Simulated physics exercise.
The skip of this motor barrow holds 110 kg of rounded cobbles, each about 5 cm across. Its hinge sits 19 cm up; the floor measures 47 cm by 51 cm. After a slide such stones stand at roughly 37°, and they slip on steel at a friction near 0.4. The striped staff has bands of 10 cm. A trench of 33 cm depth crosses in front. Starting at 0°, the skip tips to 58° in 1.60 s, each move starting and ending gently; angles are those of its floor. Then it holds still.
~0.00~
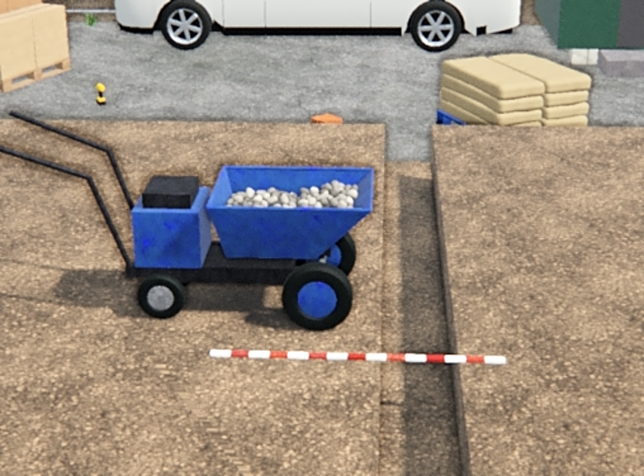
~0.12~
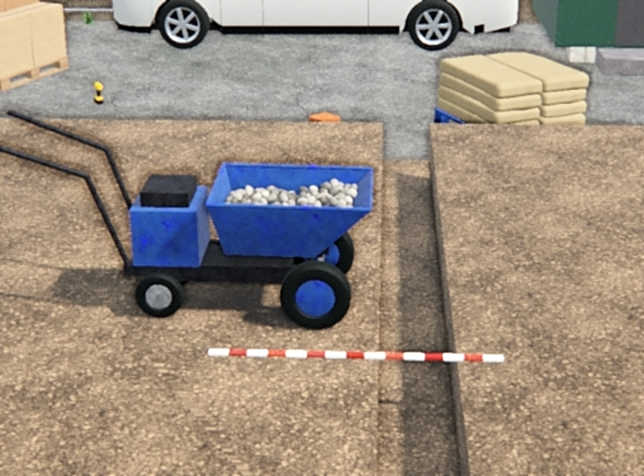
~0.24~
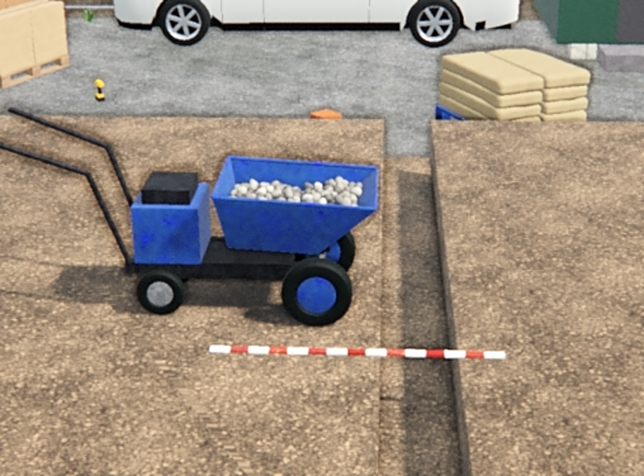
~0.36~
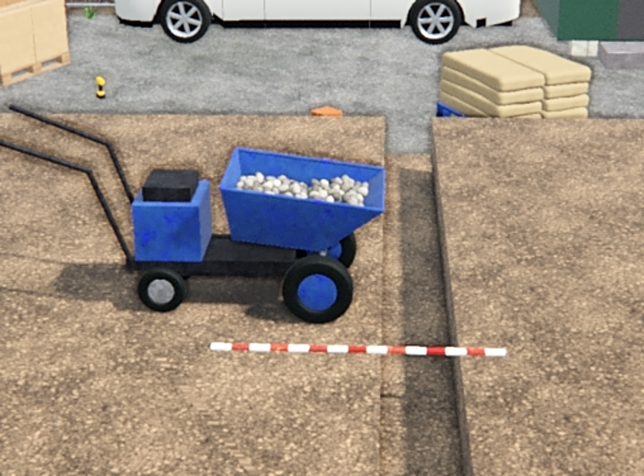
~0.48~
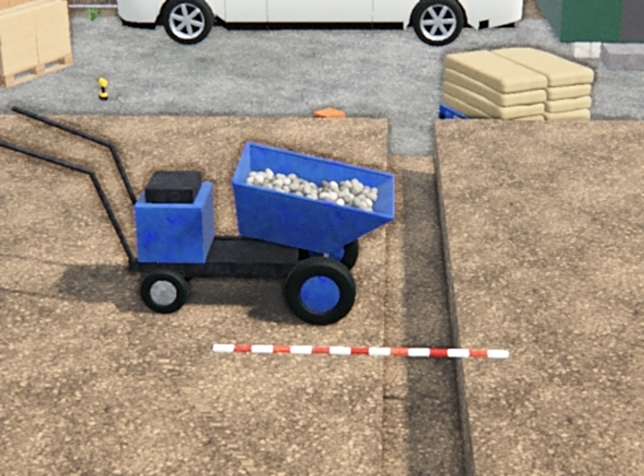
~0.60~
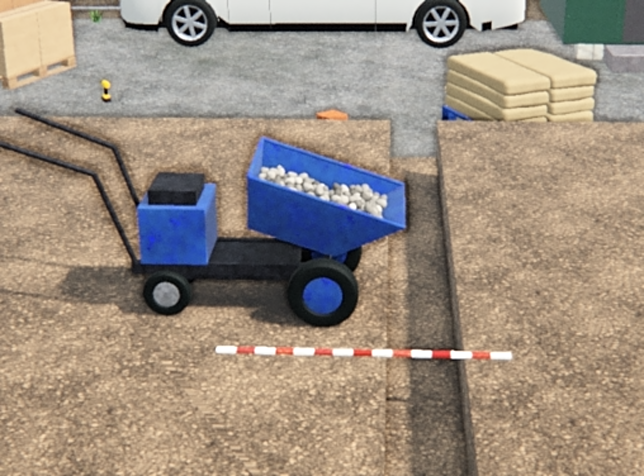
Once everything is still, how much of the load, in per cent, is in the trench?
Close to 67 in a hundred.
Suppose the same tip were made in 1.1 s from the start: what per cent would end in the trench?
Then about 65 per cent.
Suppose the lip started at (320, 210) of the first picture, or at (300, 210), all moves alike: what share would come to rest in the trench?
Near 90 per cent from the first place, 75 from the second.
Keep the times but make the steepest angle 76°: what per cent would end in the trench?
It would be near 75 per cent.
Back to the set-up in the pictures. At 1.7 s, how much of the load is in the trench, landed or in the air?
Some 15 per cent.
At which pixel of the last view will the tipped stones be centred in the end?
Around (444, 339).
After 1.2 s the floor is at 49°; 100 % in the skip; the foremost stones are at (418, 250).
After 1.7 s the floor is at 58°; 83 % in the skip, 13 % in the trench, 4 % past the trench; the foremost stones are at (478, 310).
After 2.0 s the floor is at 58°; 55 % in the skip, 24 % in the trench, 21 % past the trench; the foremost stones are at (527, 308).
After 4.0 s the floor is at 58°; 8 % in the skip, 67 % in the trench, 26 % past the trench; the foremost stones are at (557, 307).
